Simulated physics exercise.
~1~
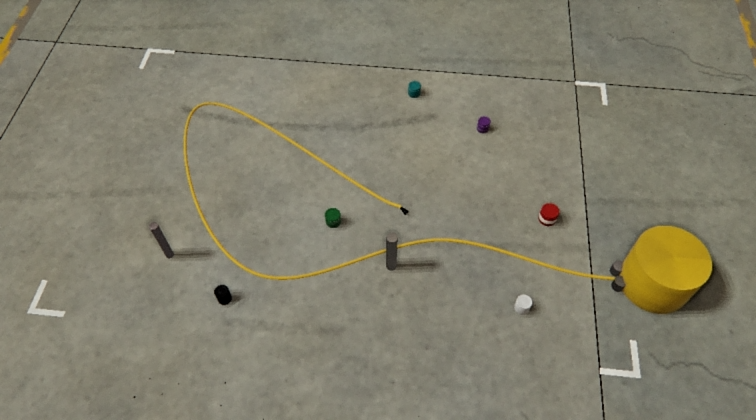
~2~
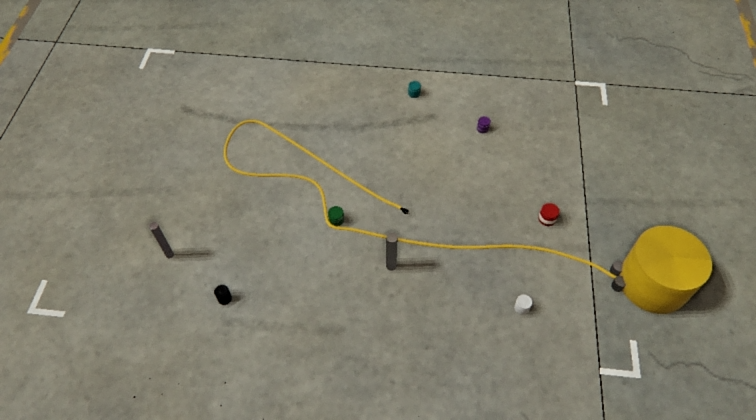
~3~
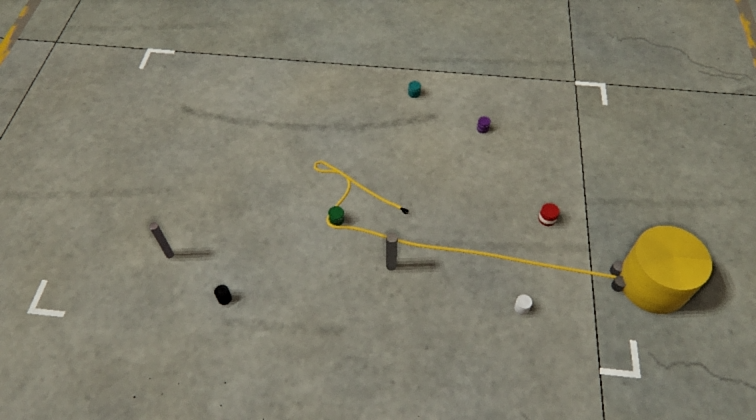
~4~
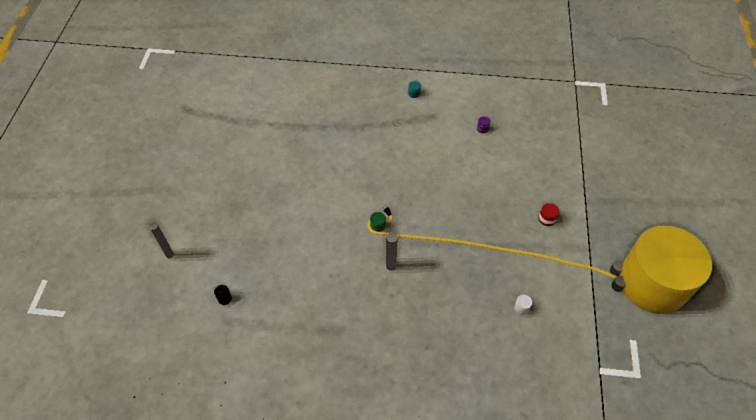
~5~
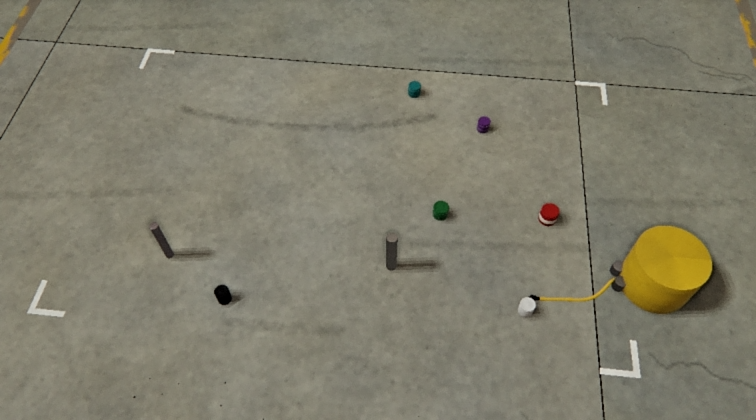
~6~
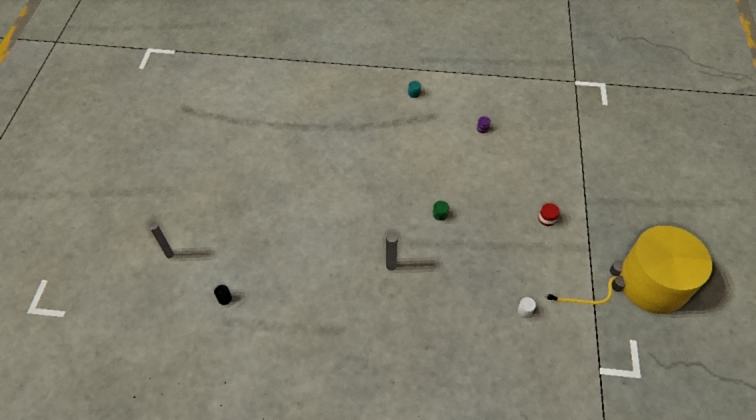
At first, a long yellow lead stretches from a big yellow drum on the right, past a grey post and into a wide loop on a concrete floor dotted with small coloured containers. The lead draws in towards the drum, and its loop shrinks and catches against the green tub. As the loop tightens, the green tub slides right, with the dark plug close beside it. The lead then comes free, leaving the green tub farther right, while the plug reaches the white tub. Finally, the plug rests between the white tub and the drum on a short, bent length of lead, with the red tin still in place.
